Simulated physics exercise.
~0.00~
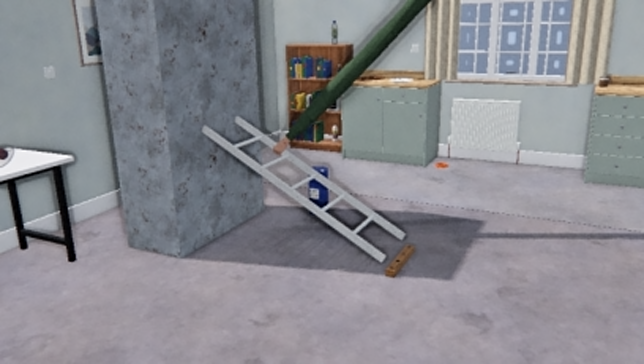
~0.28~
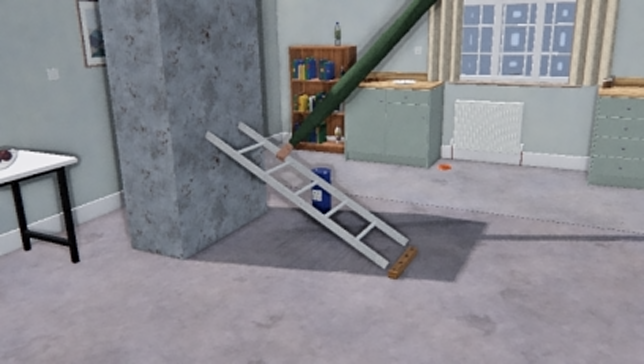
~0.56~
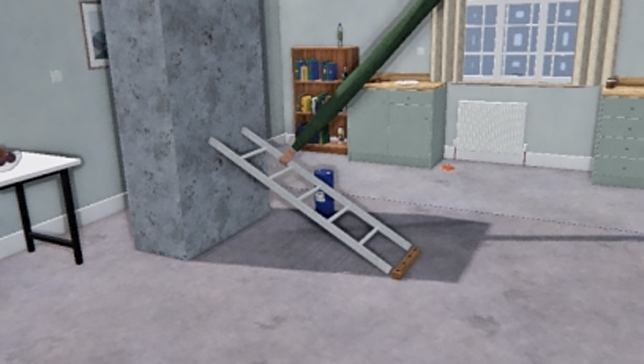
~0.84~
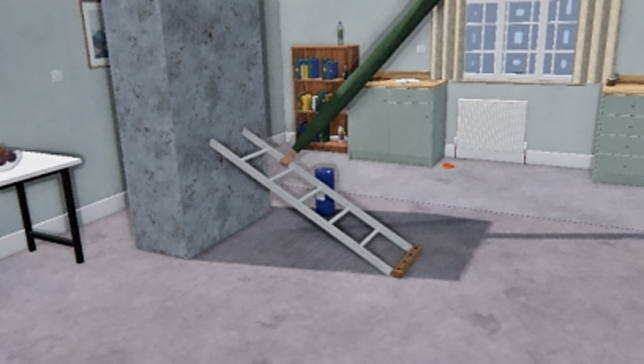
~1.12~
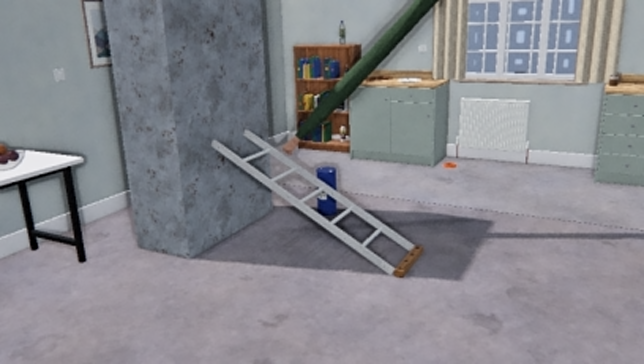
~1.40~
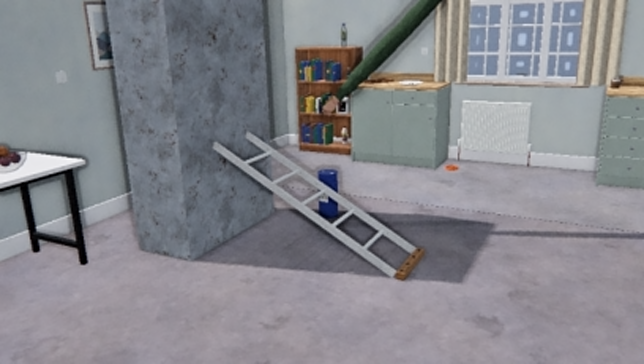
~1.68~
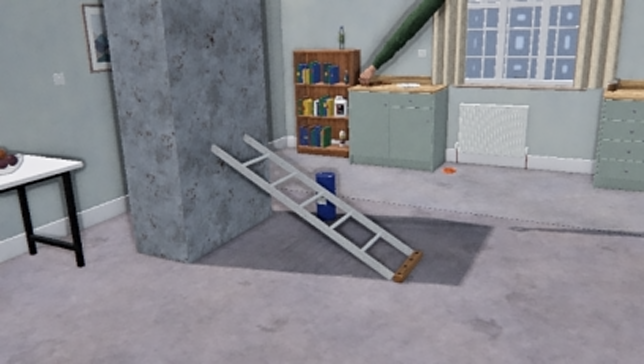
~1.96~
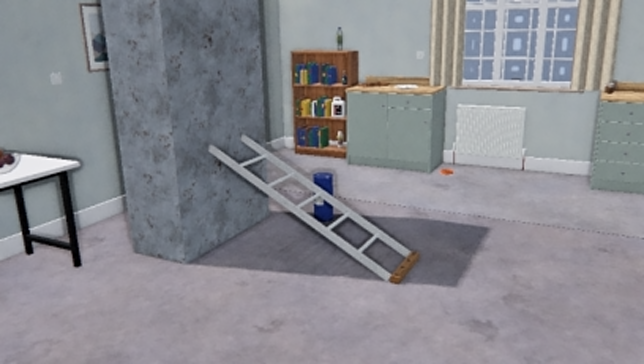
A white gate leans against a grey cupboard and stays up after a hand withdraws.
